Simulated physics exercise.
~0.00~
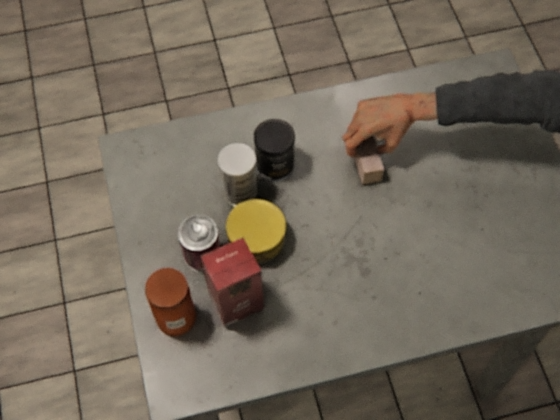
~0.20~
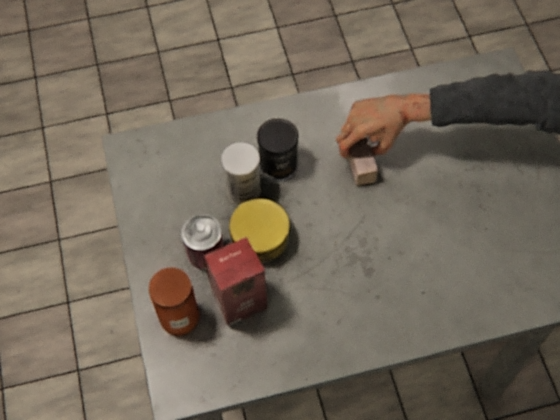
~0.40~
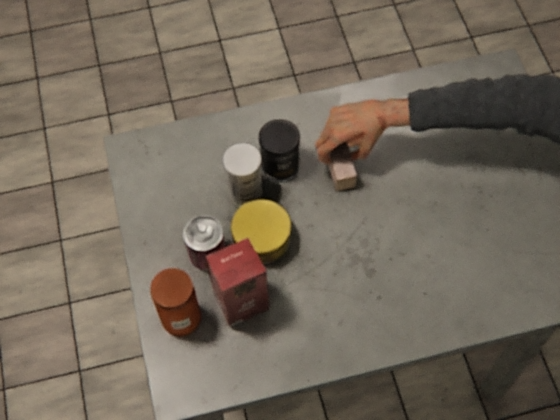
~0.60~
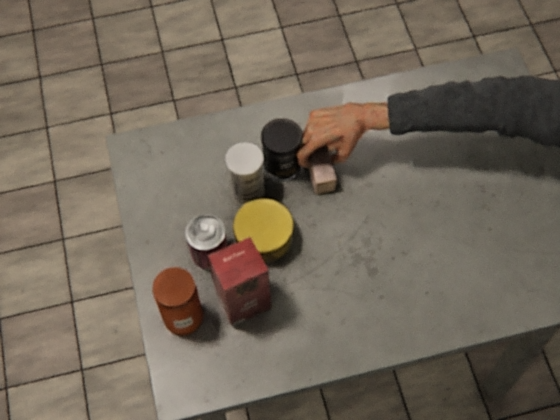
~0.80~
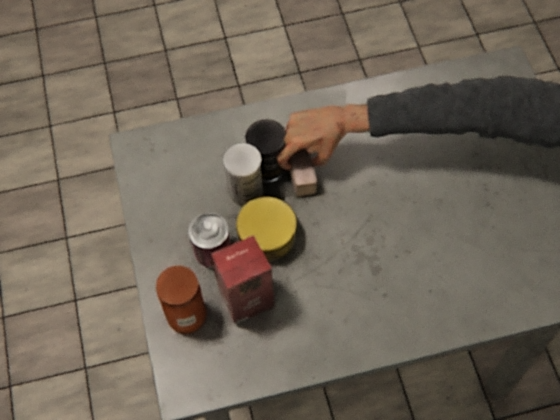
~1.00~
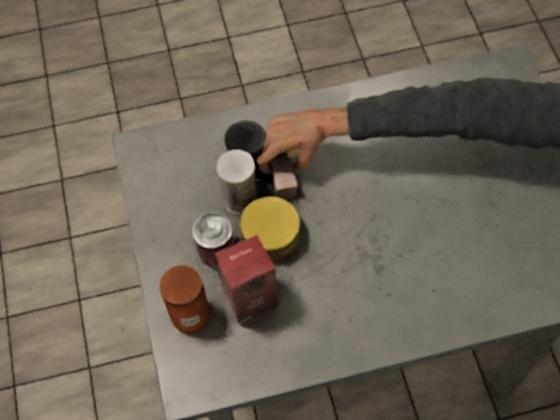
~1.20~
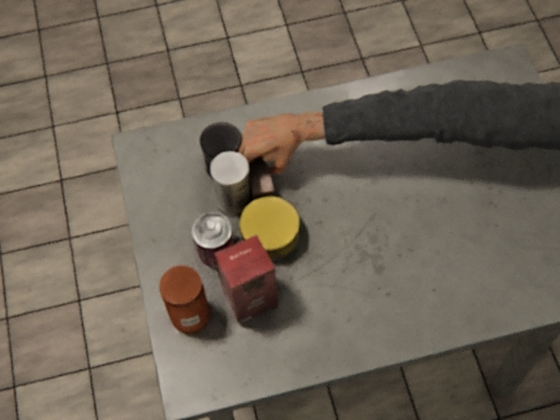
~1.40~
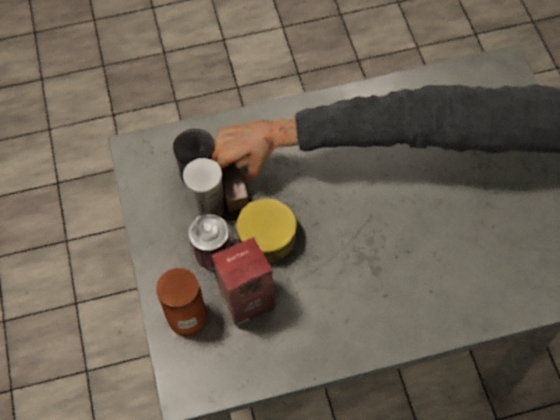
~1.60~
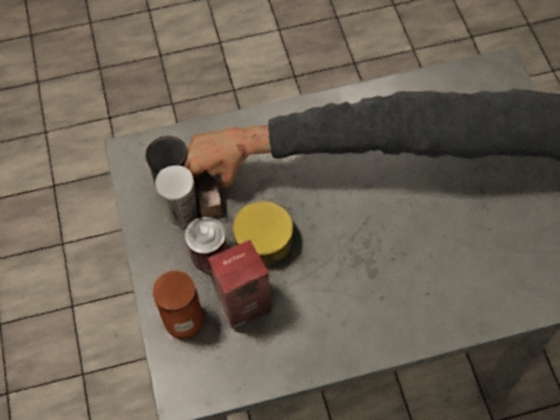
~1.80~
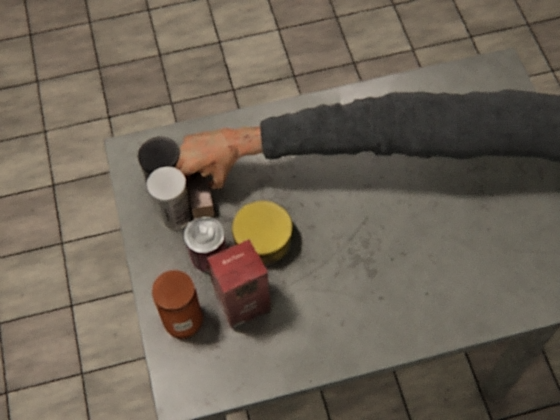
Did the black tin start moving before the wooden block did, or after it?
The black tin started moving after the wooden block. The hand had already slid the block some way to the left while the tin was still standing in its place.
